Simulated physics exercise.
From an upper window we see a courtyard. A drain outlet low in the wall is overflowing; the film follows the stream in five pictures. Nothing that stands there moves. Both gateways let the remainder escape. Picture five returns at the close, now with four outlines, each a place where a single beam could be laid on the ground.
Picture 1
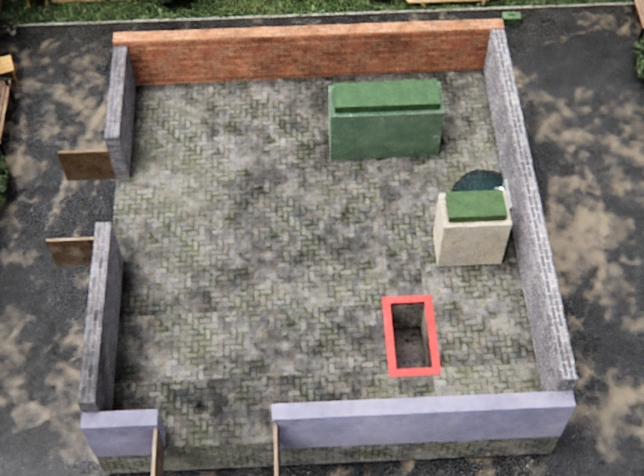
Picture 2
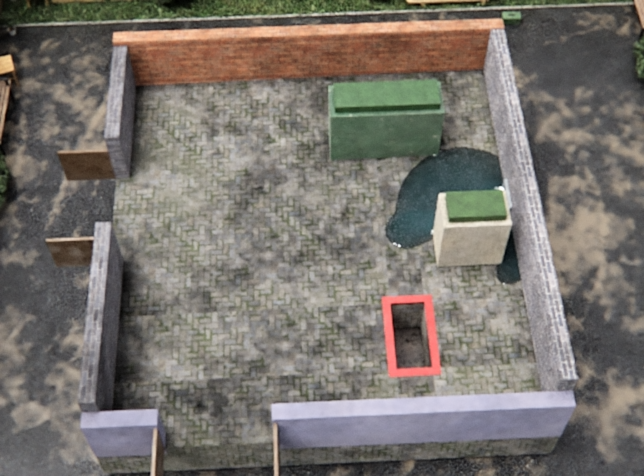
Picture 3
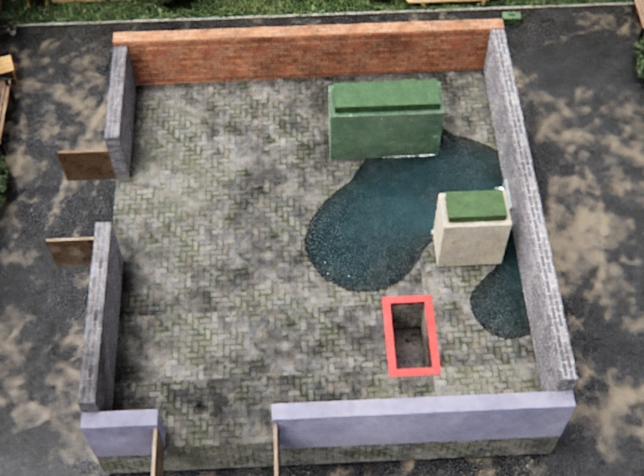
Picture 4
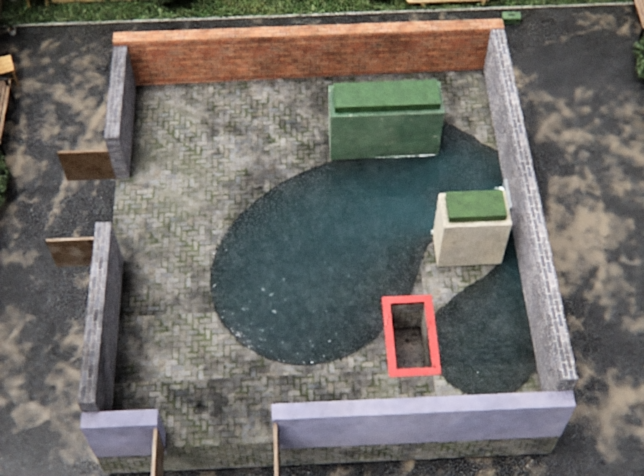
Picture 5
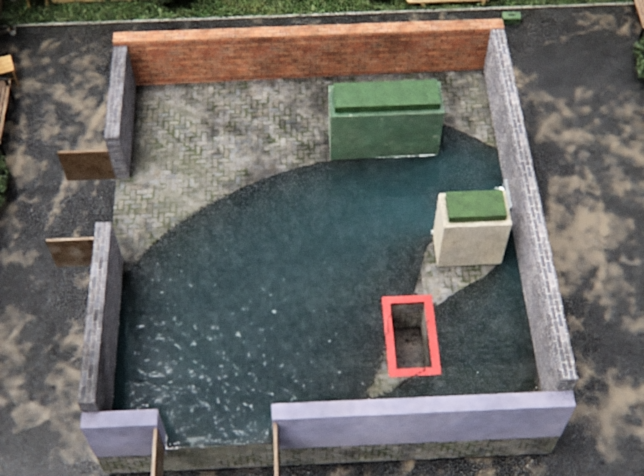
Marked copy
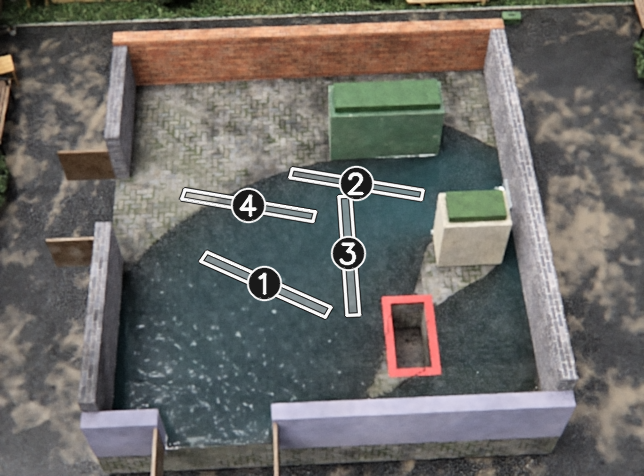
Walled courtyard seen from above, dark water spreading from the right wall around two green-topped blocks and reaching a red-framed drain.
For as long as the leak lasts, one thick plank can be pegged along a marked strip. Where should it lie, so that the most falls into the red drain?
Use place 3.
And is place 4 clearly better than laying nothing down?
No.
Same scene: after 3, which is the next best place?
The answer is 1.
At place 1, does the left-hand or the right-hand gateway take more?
More leaves on the right.
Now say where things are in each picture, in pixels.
Outfall at (508, 198); red drain at (411, 335); open gate at (220, 430); open gate at (127, 218); front seen at (471, 176), 2 % of the ground wet; red drain still dry, in the first picture.
Front seen at (405, 245), 8 % of the ground wet; red drain still dry, in the second picture.
Front seen at (314, 243), 18 % of the ground wet; red drain still dry, in the third picture.
Front seen at (219, 295), 35 % of the ground wet; red drain still dry, in the fourth picture.
Front seen at (127, 389), 58 % of the ground wet; red drain taking water, in the fifth picture.
On the marked copy, 1 from (203, 256) to (328, 312); 2 from (291, 173) to (422, 194); 3 from (353, 315) to (344, 196); 4 from (183, 194) to (314, 216).
Choosing 1, about 13 % of the stream goes into the red drain, about 87 % out by the gates.
Choosing 2, about 7 % of the stream goes into the red drain, about 93 % out by the gates.
Choosing 3, about 45 % of the stream goes into the red drain, about 55 % out by the gates.
Choosing 4, about 5 % of the stream goes into the red drain, about 95 % out by the gates.
